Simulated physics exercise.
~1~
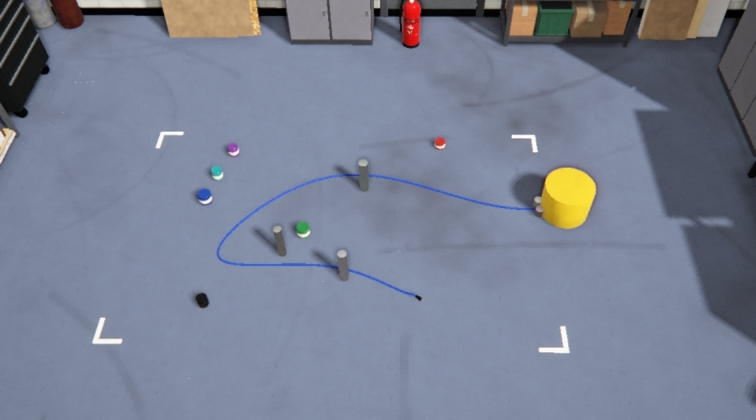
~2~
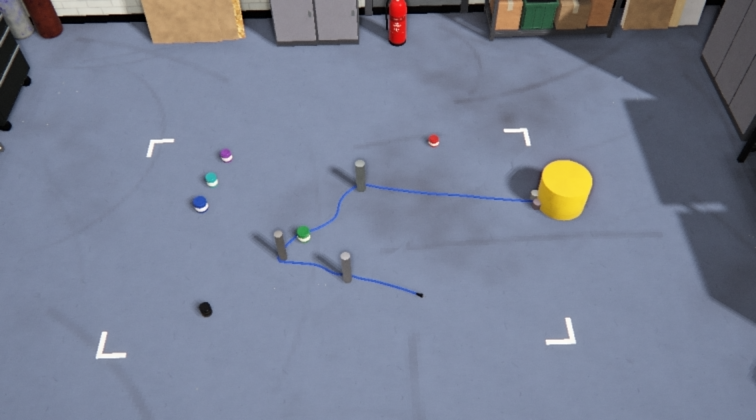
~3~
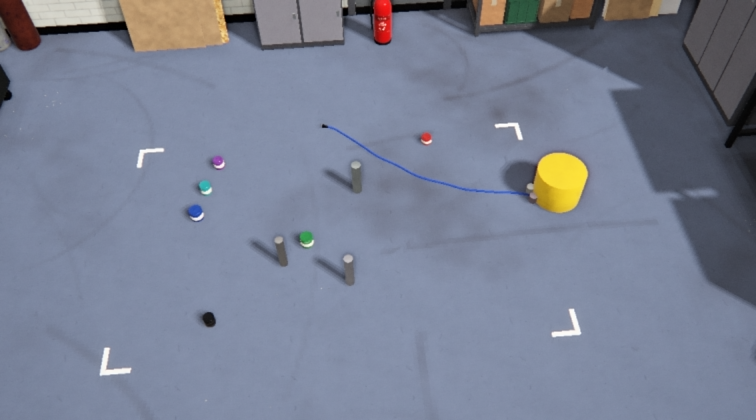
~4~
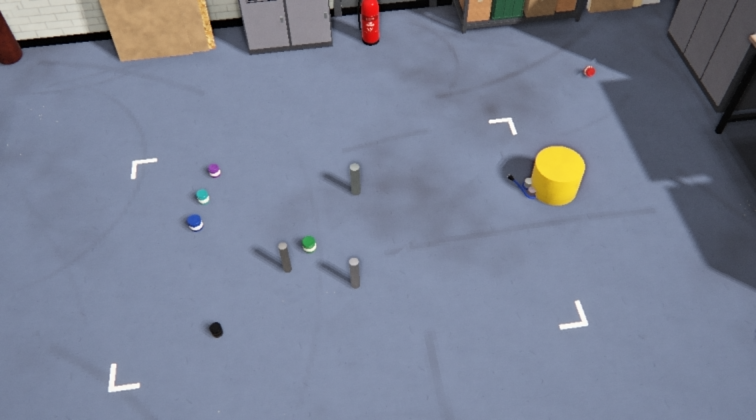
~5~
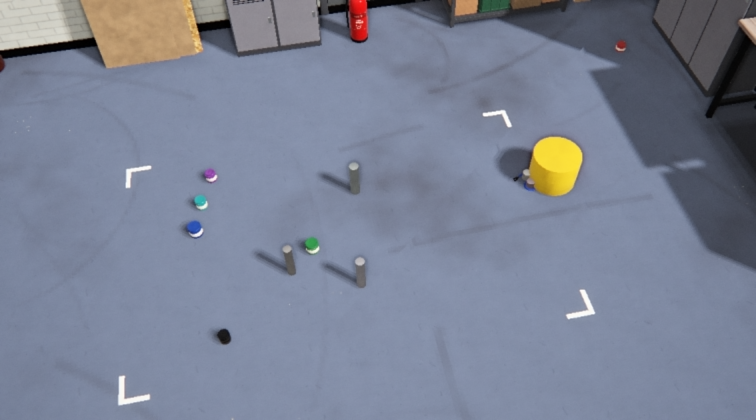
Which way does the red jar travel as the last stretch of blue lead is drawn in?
The red jar moves to the right, ending up beyond the yellow drum towards the back of the floor.
